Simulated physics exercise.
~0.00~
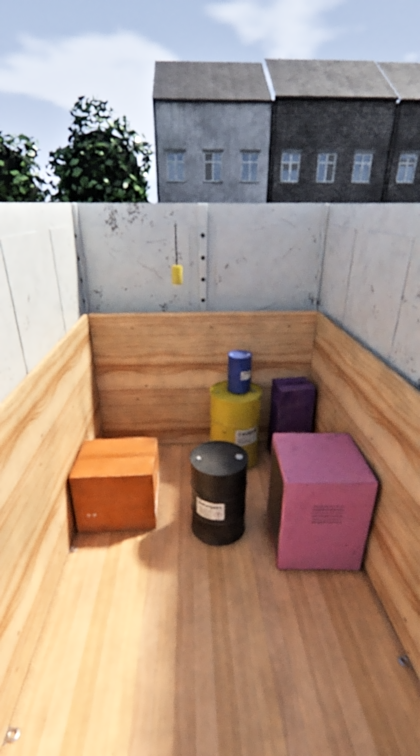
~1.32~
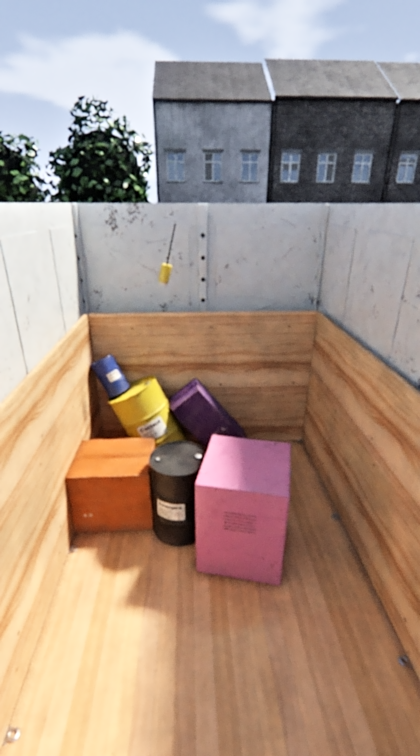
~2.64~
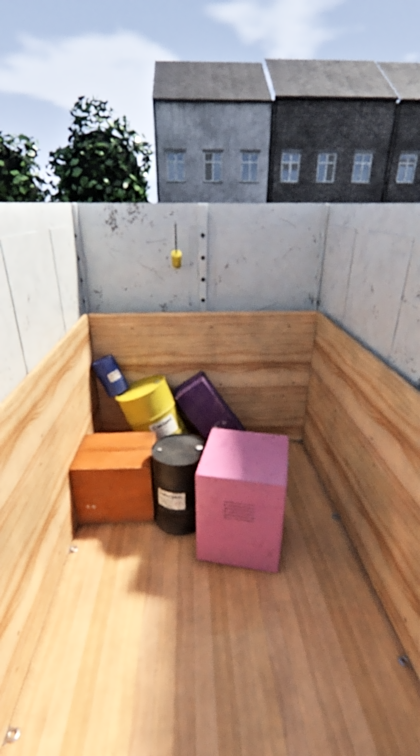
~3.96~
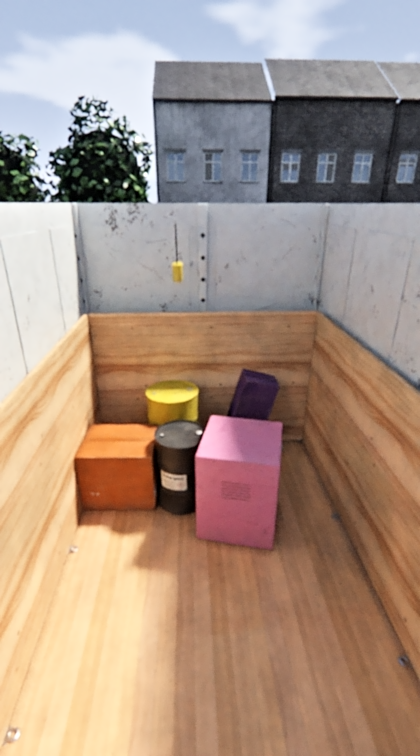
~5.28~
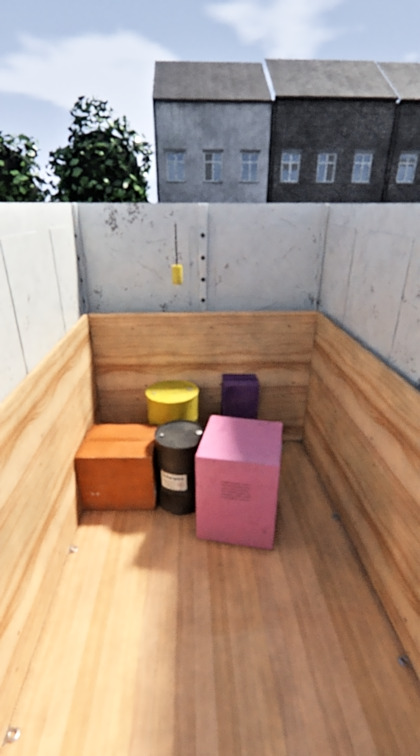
Pink box, drums and other boxes sliding left in a wooden load bay, some tipping, then shifting forward and settling upright.
